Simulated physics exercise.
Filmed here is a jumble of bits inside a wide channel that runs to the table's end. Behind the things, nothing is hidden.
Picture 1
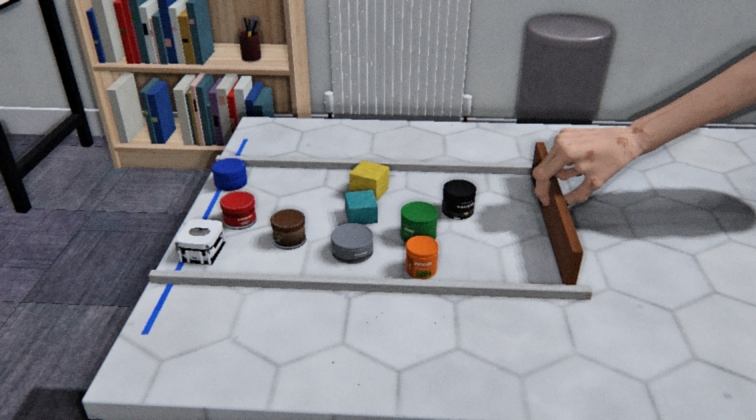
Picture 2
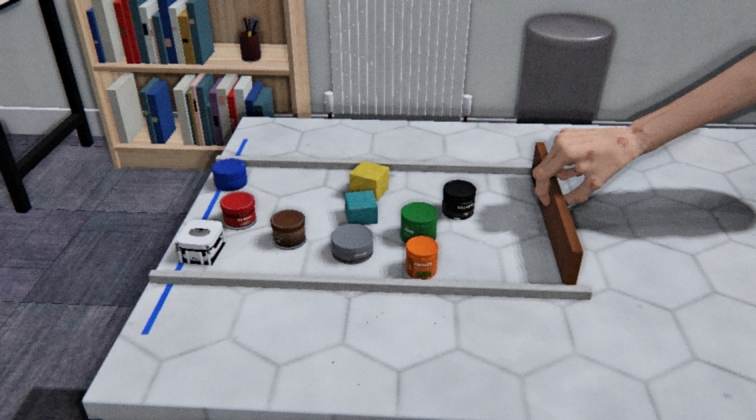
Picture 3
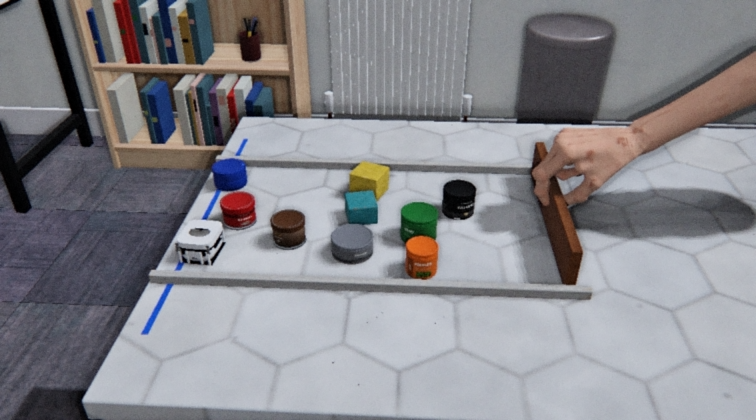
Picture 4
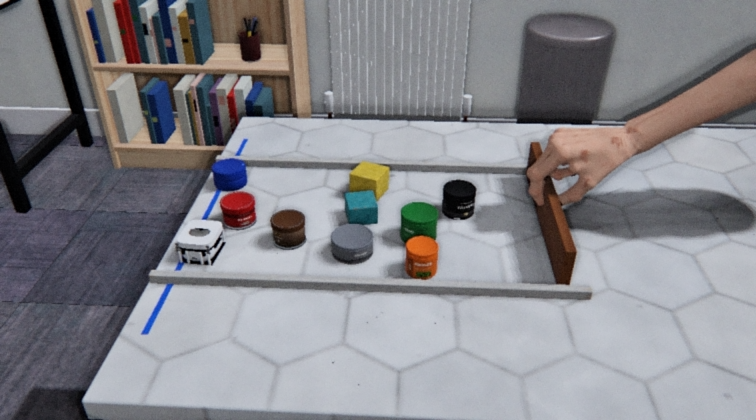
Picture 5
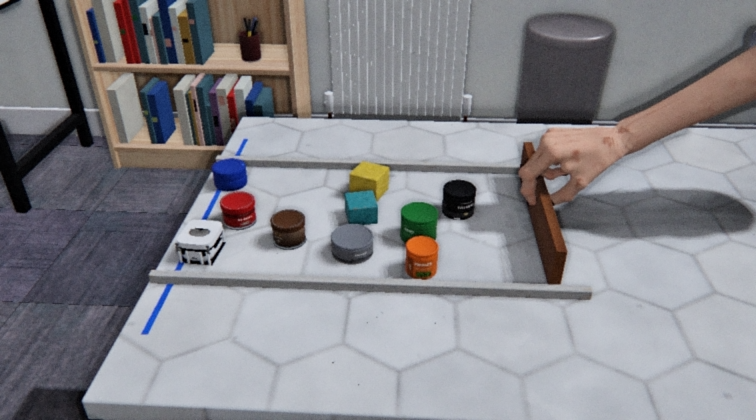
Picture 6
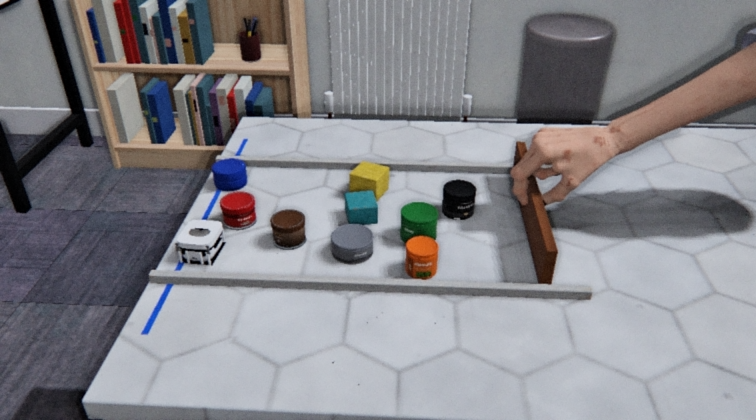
A hand slides a brown board slightly left toward the scattered tubs and blocks.
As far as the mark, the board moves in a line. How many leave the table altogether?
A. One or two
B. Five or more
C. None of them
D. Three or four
Answer: B.
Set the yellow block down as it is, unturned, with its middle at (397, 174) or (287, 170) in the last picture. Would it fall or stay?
In the two tries the yellow block is not knocked off and is not knocked off, in that order.
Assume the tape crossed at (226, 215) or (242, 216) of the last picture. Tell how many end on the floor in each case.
Tallies in order: 4 and 2.
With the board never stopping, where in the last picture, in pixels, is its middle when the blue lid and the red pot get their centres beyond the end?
Its middle is about (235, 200) and about (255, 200).
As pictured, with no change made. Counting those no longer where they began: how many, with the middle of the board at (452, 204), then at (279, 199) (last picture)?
First 1, after that 9.
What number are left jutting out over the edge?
The figure is 4.
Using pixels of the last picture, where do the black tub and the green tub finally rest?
Roughly at (200, 184) and at (179, 218), in that order.
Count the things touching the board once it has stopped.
That makes 4.
Early on, none off yet; blue lid at rest near (230, 175); white case at rest near (202, 242); red pot at rest near (239, 211).
Finally, the number that fall off is five or more; lost, turquoise block, grey tub, brown tin, red pot, white case and blue lid.
